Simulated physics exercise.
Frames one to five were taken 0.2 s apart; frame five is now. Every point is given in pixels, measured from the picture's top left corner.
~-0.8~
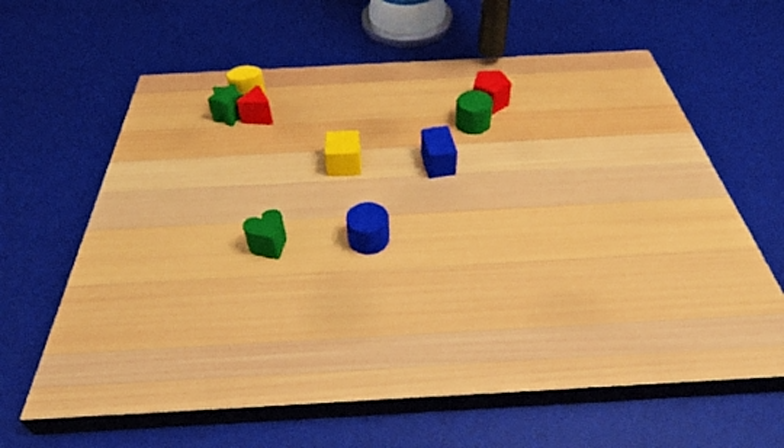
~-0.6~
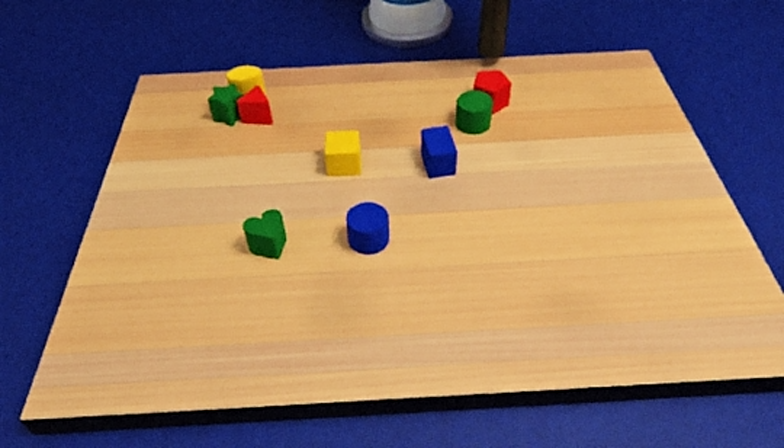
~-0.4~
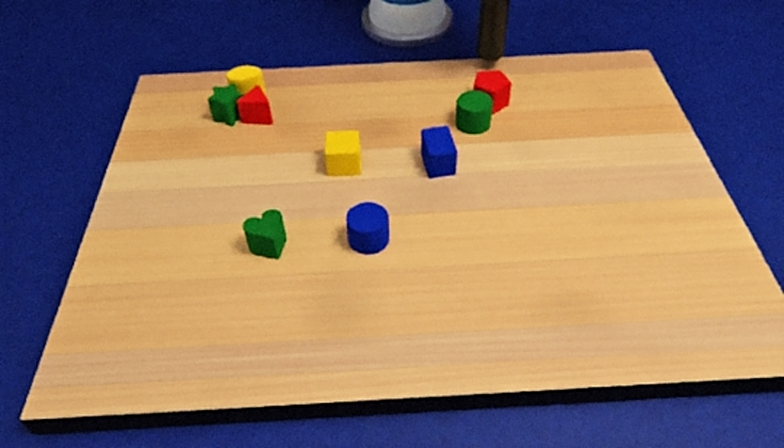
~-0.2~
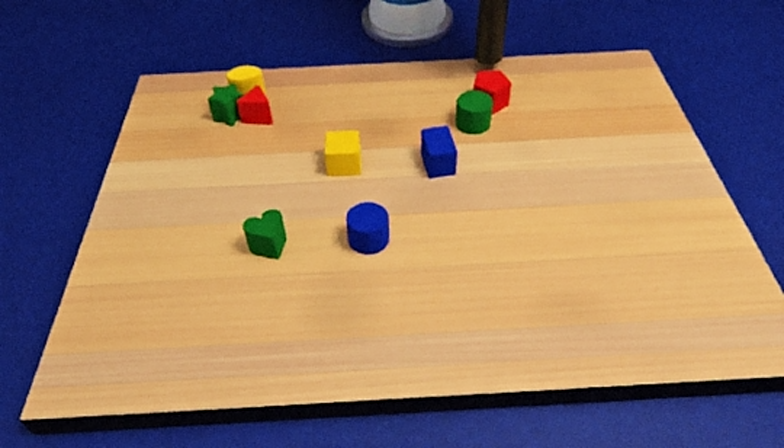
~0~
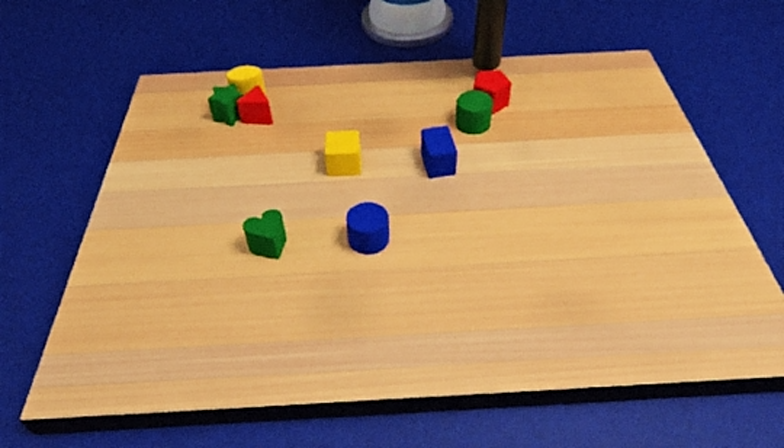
A dark rod at the top edge of a wooden board shifted slightly down and left, close to the red block, while the colourful blocks scattered across the board all stayed still.
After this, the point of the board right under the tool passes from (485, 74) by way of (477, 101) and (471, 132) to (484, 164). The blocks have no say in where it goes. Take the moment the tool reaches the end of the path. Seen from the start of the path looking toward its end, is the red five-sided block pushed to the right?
No - that is not the case.
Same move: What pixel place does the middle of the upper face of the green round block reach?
It ends at (475, 164).
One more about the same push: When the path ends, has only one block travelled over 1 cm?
The answer is no.
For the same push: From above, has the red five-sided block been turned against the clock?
I'd say yes.
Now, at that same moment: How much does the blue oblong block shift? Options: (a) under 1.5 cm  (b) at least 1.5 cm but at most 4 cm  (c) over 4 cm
My answer is option a.
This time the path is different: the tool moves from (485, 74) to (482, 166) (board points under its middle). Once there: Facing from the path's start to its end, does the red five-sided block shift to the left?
I expect so.
On the path given first. One third of the way, tool (478, 91); green round block (472, 115); red five-sided block (496, 97), turned 35° anticlockwise.
Two thirds of the way, tool (471, 121); green round block (470, 131); red five-sided block (506, 110), turned 75° anticlockwise.
At the end, tool (485, 153); blue oblong block (436, 141); green round block (475, 164); red five-sided block (507, 111), turned 85° anticlockwise.
